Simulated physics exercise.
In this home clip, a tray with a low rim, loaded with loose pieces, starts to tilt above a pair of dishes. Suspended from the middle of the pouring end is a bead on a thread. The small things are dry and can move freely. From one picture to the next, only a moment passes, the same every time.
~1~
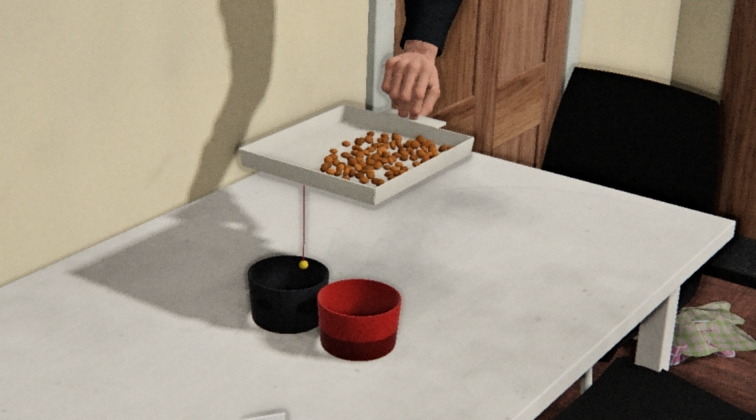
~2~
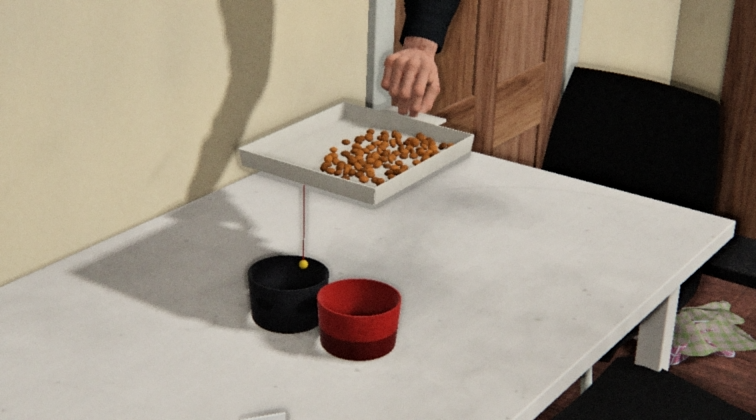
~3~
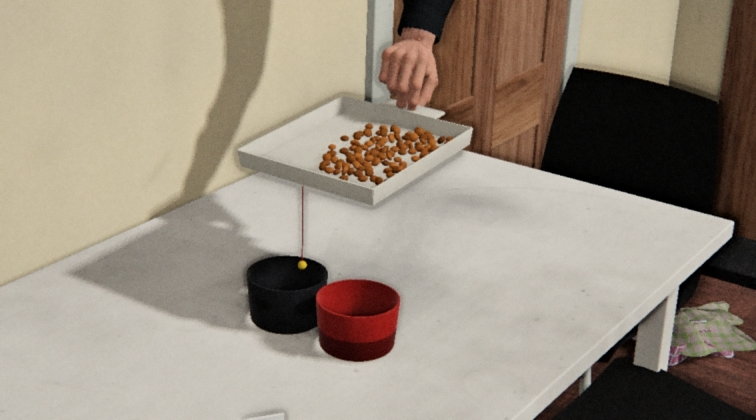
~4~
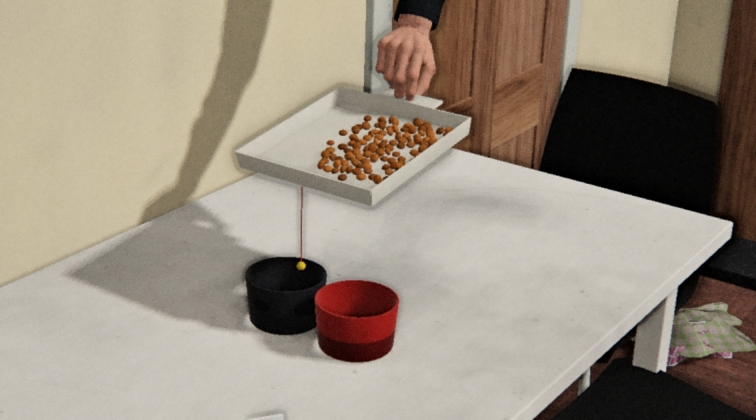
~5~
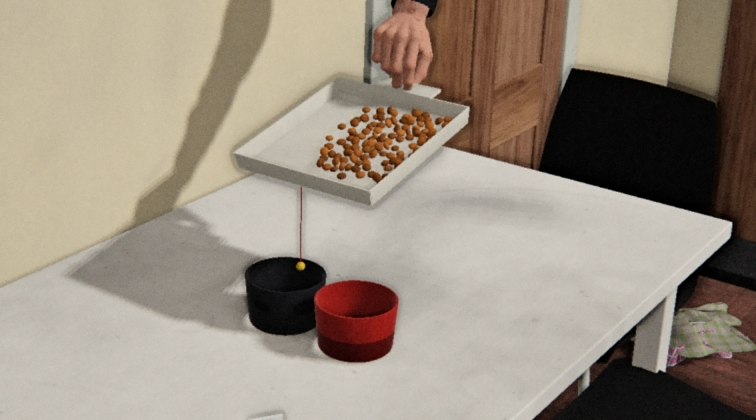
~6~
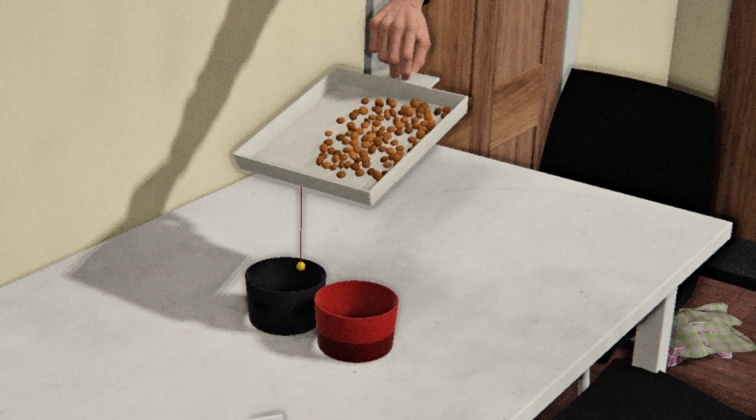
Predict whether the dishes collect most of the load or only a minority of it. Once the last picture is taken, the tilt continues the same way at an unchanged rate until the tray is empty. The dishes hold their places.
They collect only a minority of it.
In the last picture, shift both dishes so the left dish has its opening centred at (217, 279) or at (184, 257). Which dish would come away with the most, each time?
Trial one goes to the one to the right, trial two to the one to the right.
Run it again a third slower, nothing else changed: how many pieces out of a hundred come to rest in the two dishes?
That comes to about 20 in every hundred.
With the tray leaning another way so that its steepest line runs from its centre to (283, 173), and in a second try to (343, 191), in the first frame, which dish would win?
Tilt 1: Left-side dish. Tilt 2: Right-side dish.
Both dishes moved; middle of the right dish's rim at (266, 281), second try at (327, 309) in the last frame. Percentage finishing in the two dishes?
Around 50 % followed by around 90 %.
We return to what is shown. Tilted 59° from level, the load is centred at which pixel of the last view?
Roughly at (320, 172).
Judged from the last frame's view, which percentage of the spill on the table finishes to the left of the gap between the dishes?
Share on the left: Near 80 %.
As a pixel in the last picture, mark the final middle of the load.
Roughly pixel (258, 353).
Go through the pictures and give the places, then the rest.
Corners of the pouring end at (242, 149) and (375, 187), level; middle of the load at (392, 159), bits of cat kibble; left dish at (263, 306); right dish at (334, 332); bead on its thread at (303, 265), in the first frame.
Corners of the pouring end at (242, 148) and (374, 187), level; middle of the load at (392, 157), in the second frame.
Corners of the pouring end at (240, 149) and (373, 188), tipped barely, level across its low end; middle of the load at (391, 153), in the third frame.
Corners of the pouring end at (238, 151) and (371, 189), tipped a little, level across its low end; middle of the load at (389, 148), in the fourth frame.
Corners of the pouring end at (237, 152) and (369, 189), tipped a little, level across its low end; middle of the load at (388, 142), in the fifth frame.
Corners of the pouring end at (236, 153) and (369, 190), tipped clearly, level across its low end; middle of the load at (387, 136); left dish at (260, 307); right dish at (332, 334), in the sixth frame.
Soon, tray tipped steeply; nearly all on the tray; a stray few in the air.
A while on, tray tipped right over; most on the tray; a small part in the right dish; a stray few in the left dish; a small part outside both; a small part in the air.
Towards the end, tray tipped past a quarter turn; a small part in the right dish; a small part in the left dish; most outside both.
Finally, tray tipped past a quarter turn; a small part in the right dish; a small part in the left dish; most outside both.
